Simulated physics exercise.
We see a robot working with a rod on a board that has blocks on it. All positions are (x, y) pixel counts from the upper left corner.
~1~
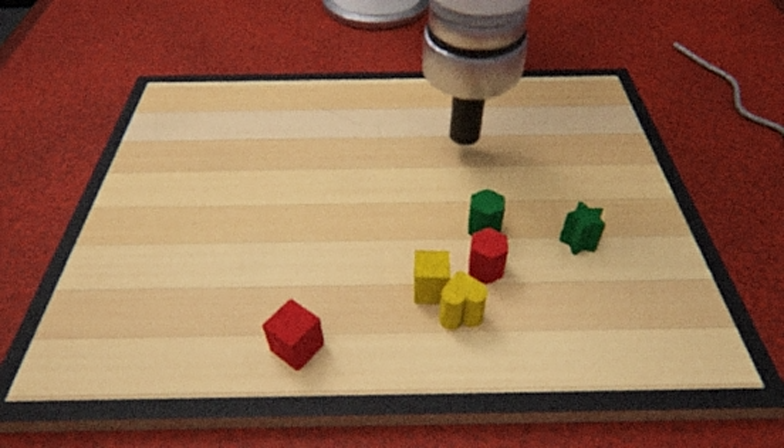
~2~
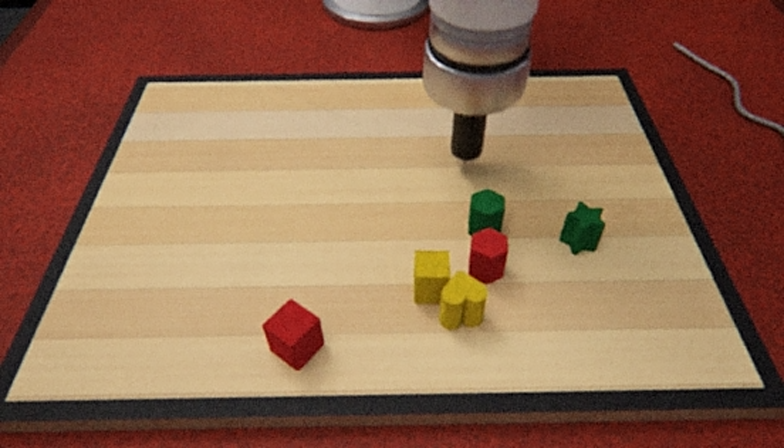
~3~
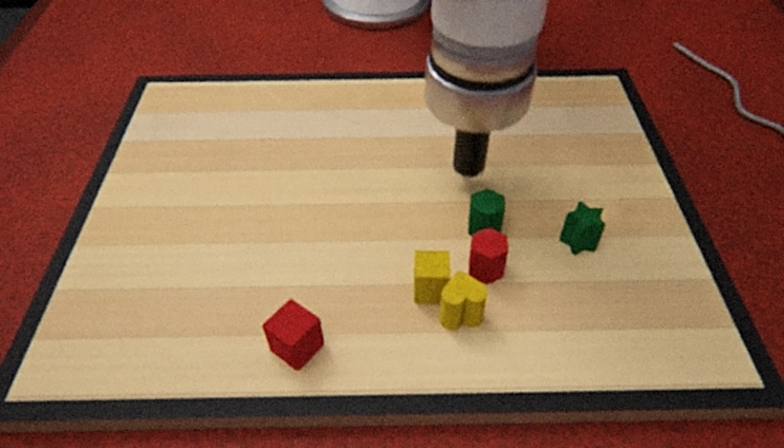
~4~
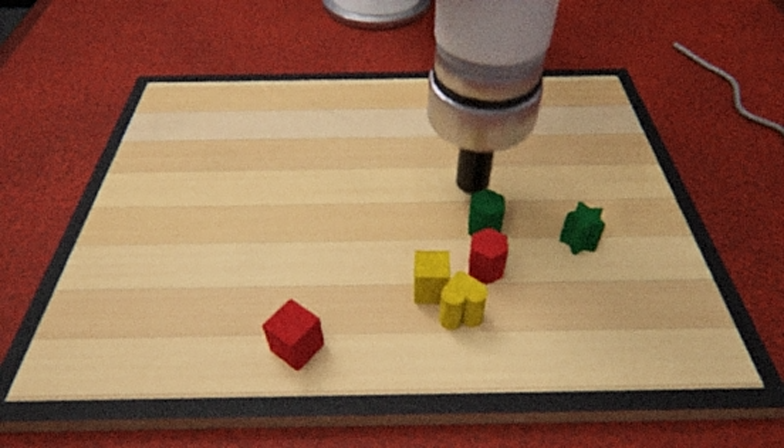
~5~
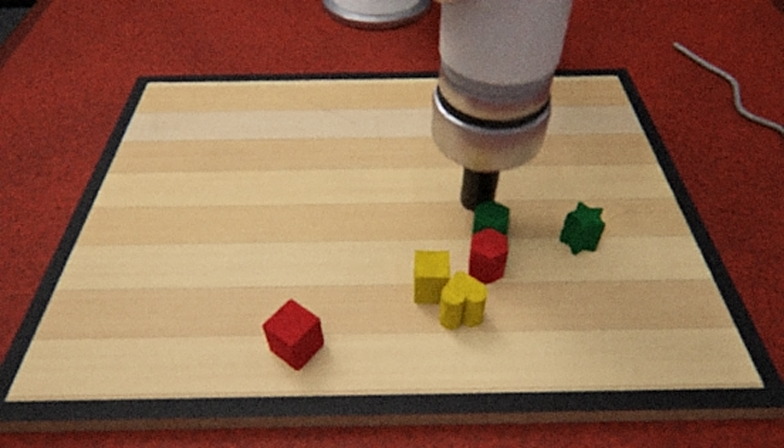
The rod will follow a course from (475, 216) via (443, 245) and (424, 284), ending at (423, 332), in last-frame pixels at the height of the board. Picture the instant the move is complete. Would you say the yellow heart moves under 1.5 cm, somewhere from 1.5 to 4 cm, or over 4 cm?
Shift: Under 1.5 cm.
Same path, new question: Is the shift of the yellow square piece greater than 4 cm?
Yes, that is how it ends up.
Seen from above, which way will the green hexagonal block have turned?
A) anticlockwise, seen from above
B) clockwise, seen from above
A: Anticlockwise, seen from above.
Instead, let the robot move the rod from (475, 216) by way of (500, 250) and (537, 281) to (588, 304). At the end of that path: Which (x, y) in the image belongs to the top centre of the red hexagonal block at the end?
Somewhere near (496, 274).
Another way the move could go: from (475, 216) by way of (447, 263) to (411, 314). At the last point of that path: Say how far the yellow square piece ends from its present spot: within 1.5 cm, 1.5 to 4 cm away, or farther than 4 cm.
The block shifts more than 4 cm.
The first path, step by step. One third of the way, rod (444, 231); red hexagonal block (492, 245); green hexagonal block (493, 217), turned 20° anticlockwise.
Two thirds of the way, rod (425, 270); yellow square piece (426, 288); yellow heart (466, 293), turned 15° anticlockwise; red hexagonal block (492, 245); green hexagonal block (493, 217), turned 20° anticlockwise.
At the end, rod (424, 319); yellow square piece (423, 341); yellow heart (466, 293), turned 15° anticlockwise; red hexagonal block (492, 245); green hexagonal block (493, 217), turned 20° anticlockwise.
